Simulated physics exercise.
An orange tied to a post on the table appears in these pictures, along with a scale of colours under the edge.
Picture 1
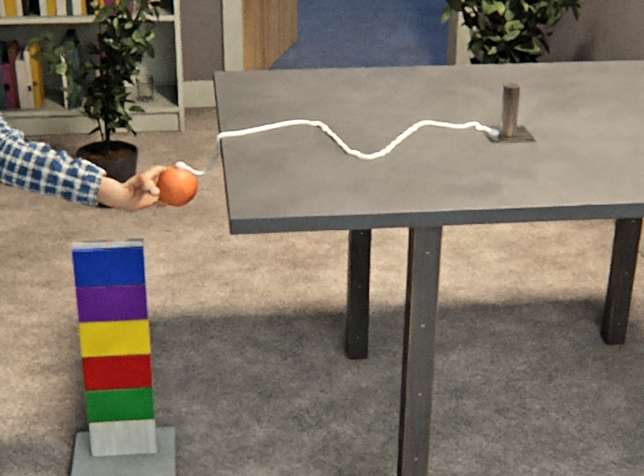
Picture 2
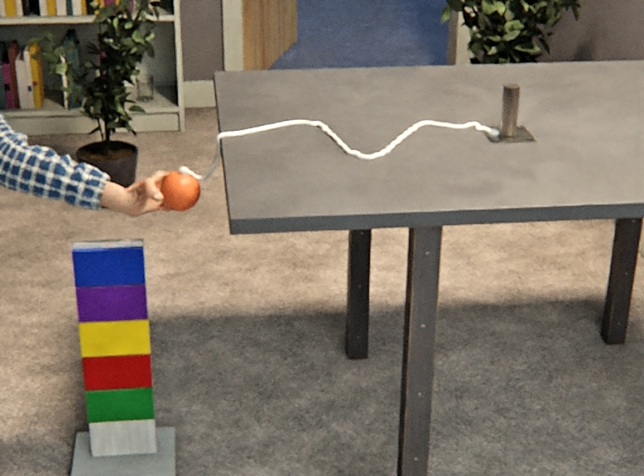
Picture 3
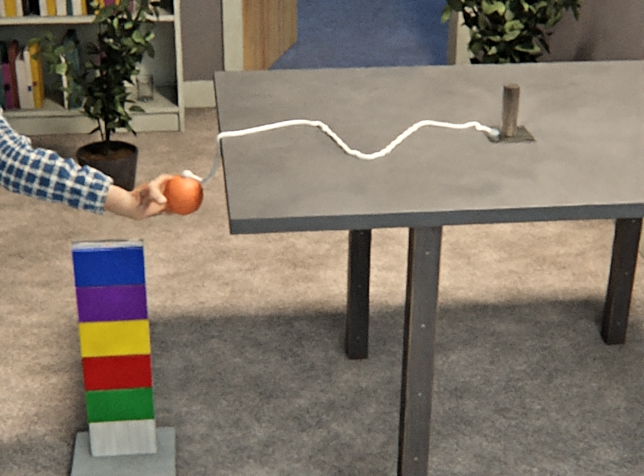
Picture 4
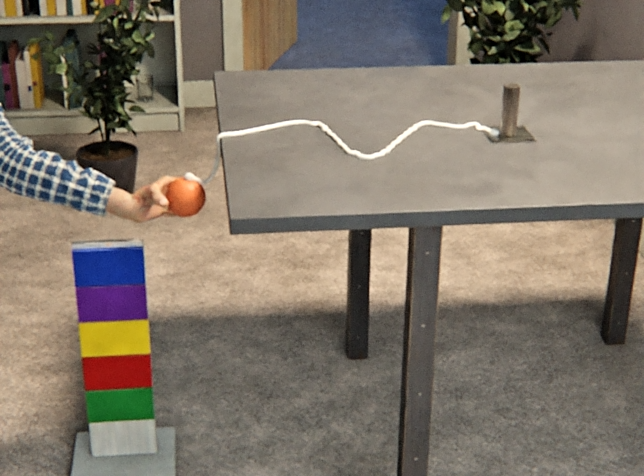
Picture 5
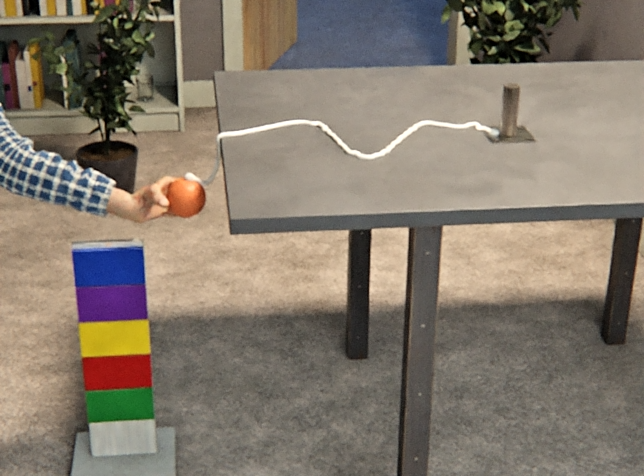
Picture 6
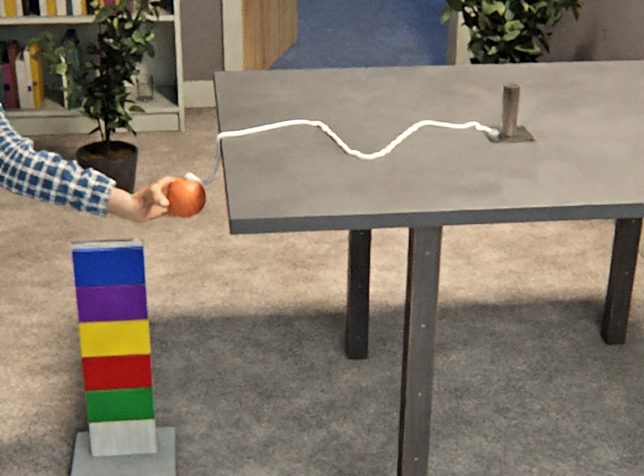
The clip opens on a hand in a checked sleeve holding an orange beside a gray table, above a stack of coloured blocks, with a slack white cord running to a post. The hand shifts the orange very slightly right and down, then stays nearly still while the cord remains wavy.
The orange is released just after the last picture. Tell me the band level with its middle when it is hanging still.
That is the red band.
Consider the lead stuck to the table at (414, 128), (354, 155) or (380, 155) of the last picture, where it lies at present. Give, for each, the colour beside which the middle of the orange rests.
Going through them one at a time, the answers are yellow; purple; purple.
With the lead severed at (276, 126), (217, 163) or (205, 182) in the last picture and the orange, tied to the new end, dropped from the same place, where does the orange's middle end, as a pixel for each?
Case by case: Close to (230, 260), (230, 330) and (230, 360).
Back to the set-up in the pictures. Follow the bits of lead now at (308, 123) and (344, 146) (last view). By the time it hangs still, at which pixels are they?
Result - first point (223, 209), second point (239, 142).
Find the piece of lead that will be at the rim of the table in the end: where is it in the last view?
Look around (337, 140).
Soon after, orange near (202, 357); level with red.
Then, orange near (243, 371); level with red.
At rest, orange near (229, 370); level with red. Its middle rests at the red band.
